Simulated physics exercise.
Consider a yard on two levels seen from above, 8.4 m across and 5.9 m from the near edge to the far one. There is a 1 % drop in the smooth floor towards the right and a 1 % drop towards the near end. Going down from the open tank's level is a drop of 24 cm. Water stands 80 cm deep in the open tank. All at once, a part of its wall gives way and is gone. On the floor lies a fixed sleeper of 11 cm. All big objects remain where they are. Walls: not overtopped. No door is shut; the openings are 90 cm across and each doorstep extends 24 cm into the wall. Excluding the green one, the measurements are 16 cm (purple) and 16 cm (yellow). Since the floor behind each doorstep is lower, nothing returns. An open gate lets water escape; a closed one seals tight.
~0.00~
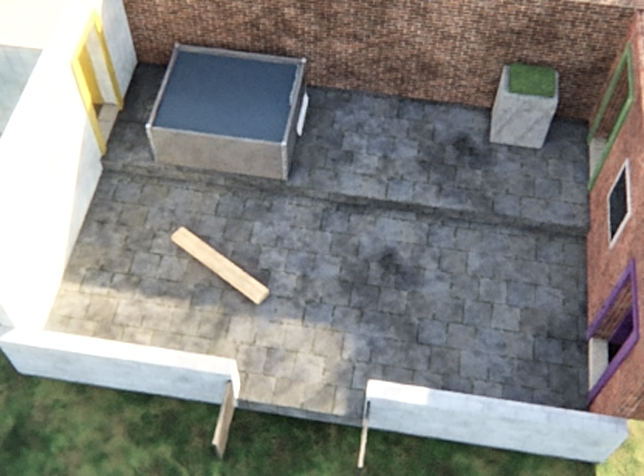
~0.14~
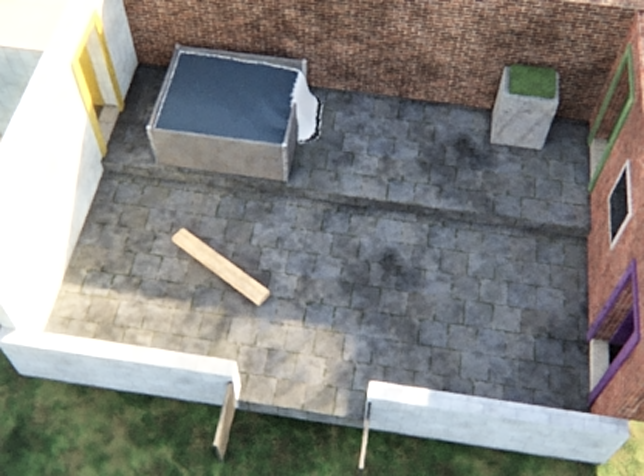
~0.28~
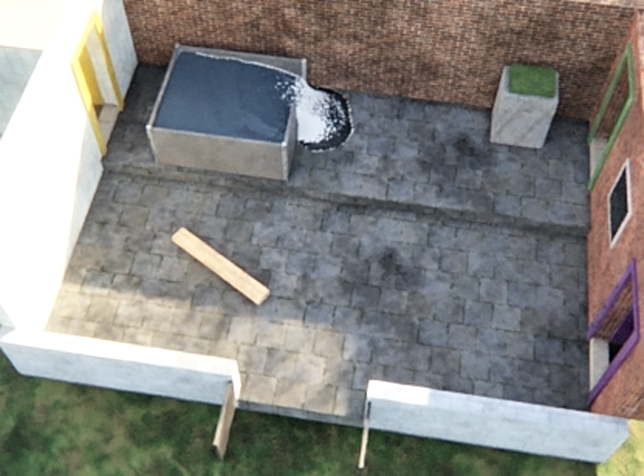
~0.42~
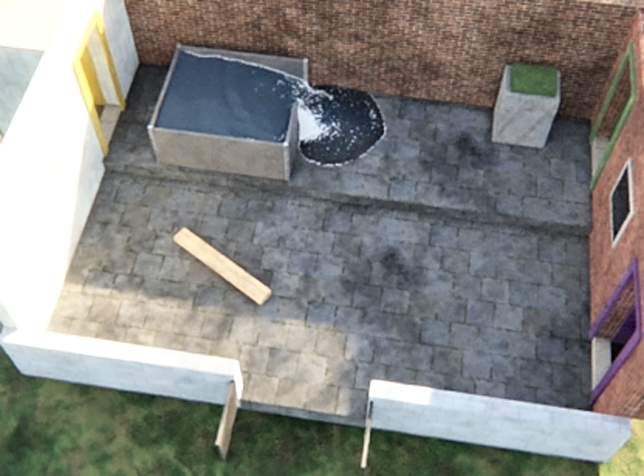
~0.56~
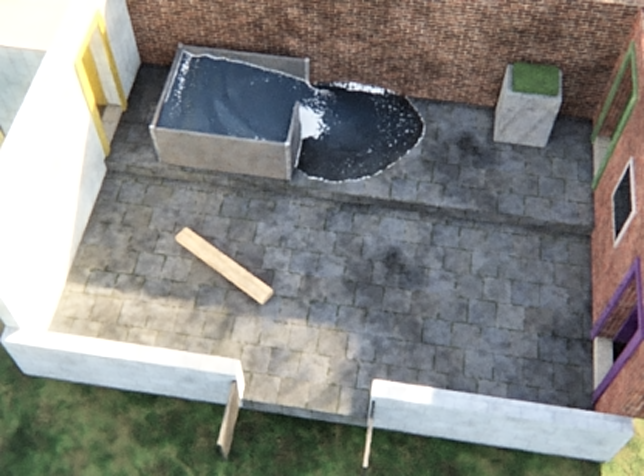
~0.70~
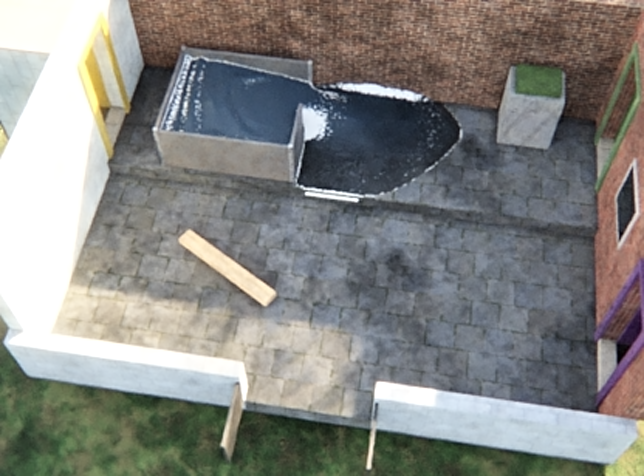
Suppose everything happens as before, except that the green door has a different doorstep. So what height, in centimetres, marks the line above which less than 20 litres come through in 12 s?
The line is at about 10.5 cm of height.
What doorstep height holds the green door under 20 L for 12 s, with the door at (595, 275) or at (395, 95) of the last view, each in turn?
Around 22 and 19 cm respectively.
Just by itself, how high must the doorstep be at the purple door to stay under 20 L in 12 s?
Purple door, minimum about 22 cm.
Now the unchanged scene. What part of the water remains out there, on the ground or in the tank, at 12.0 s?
About 92 %.
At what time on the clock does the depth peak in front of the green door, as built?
Roughly at 2.4 s.
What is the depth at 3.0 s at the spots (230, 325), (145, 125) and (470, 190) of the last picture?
In that order: 0, 0 and 10 cm.
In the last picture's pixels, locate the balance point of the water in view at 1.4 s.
(285, 132), roughly.
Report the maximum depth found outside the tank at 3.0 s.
It gets to close to 37 centimetres there.
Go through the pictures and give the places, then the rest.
In the first picture, the open tank at (229, 96) is whole and still, 80 cm deep; the green door at (607, 127) is dry.
In the second picture, the front is at (315, 135), 0.4 m from the gap at (298, 104); 0.2 m2 of floor is wet, 80 cm left at the back.
In the third picture, water pours out at (298, 106) and has run 0.9 m, to (346, 133); about 12 cm deep outside, 80 cm at the back.
In the fourth picture, the front is at (378, 136), 1.4 m from the gap at (300, 107); 2.0 m2 of floor is wet, 80 cm left at the back.
In the fifth picture, water pours out at (301, 106) and has run 2.1 m, to (417, 136); about 7 cm deep outside, 74 cm at the back.
In the sixth picture, water pours out at (304, 108) and has run 2.7 m, to (454, 137); about 6 cm deep outside, 67 cm at the back; 2.5 m in a straight line remain to the green door at (614, 127).
After 1.4 s water covers 20 % of the floor, deepest (42 cm) near (489, 128); it has not reached the green door.
After 3.0 s water covers 40 % of the floor, deepest (37 cm) near (489, 128); 12 cm at the green door, 0 litres in over its 23 cm doorstep.
After 12.0 s water covers 90 % of the floor, deepest (15 cm) near (493, 423); 6 cm at the green door, 0 litres in over its 23 cm doorstep.
At the green door as built, the water arrived by 1.5 s and peaked near 14 cm at 2.4 s.
With a doorstep of 9 cm, 30 litres would have come in within the 12 s; with 12.5 cm, 9 litres. So under 20 litres takes about 10.5 cm.
